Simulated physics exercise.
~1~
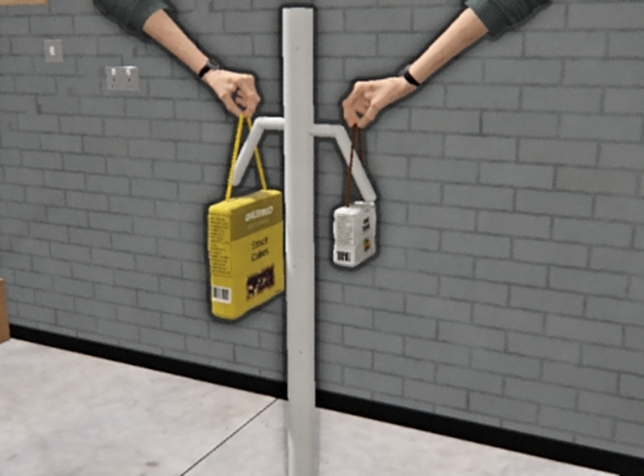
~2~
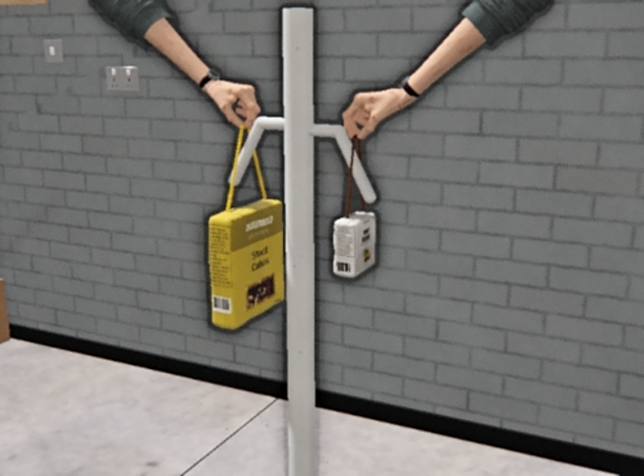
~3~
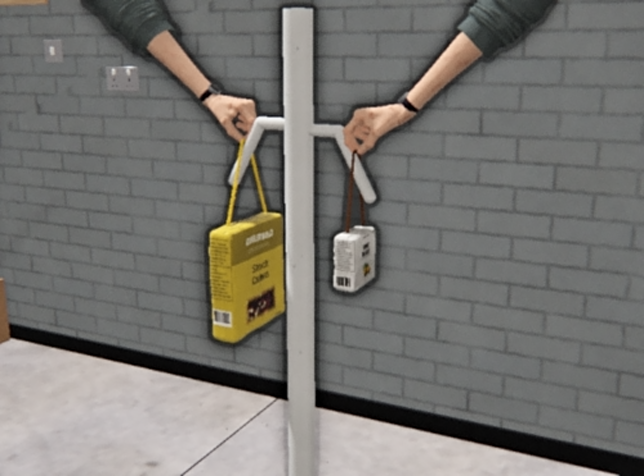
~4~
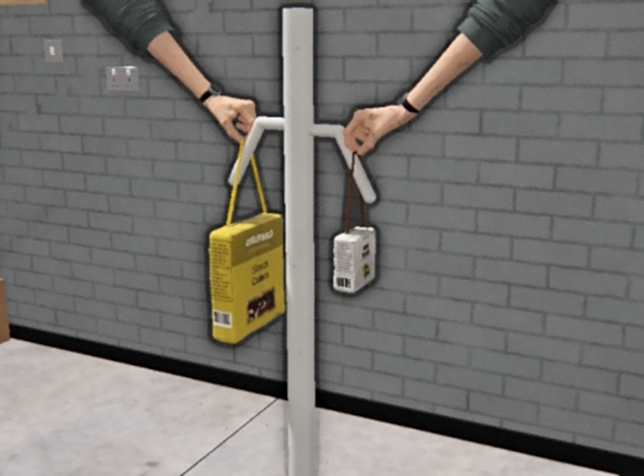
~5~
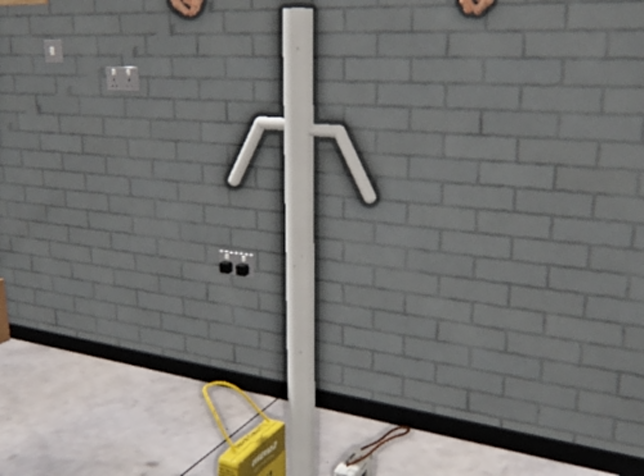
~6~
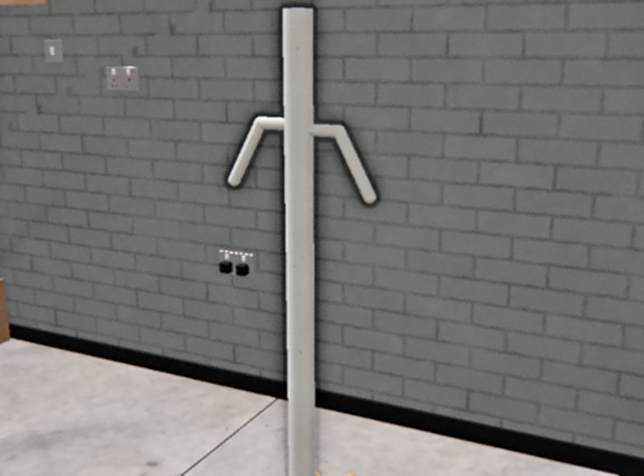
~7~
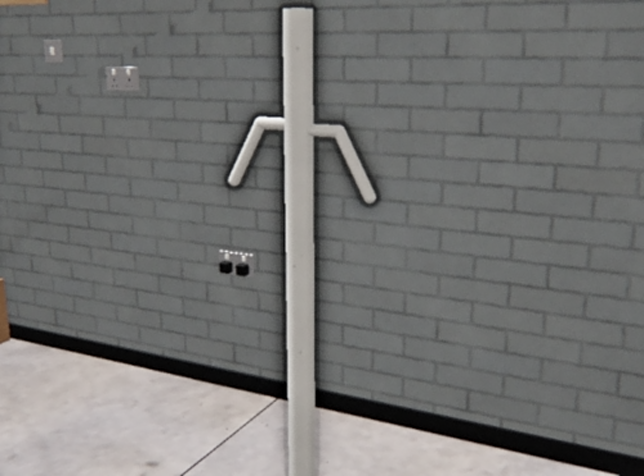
Two hands lower a yellow bag and white pouch onto sloping pegs, but both fall.
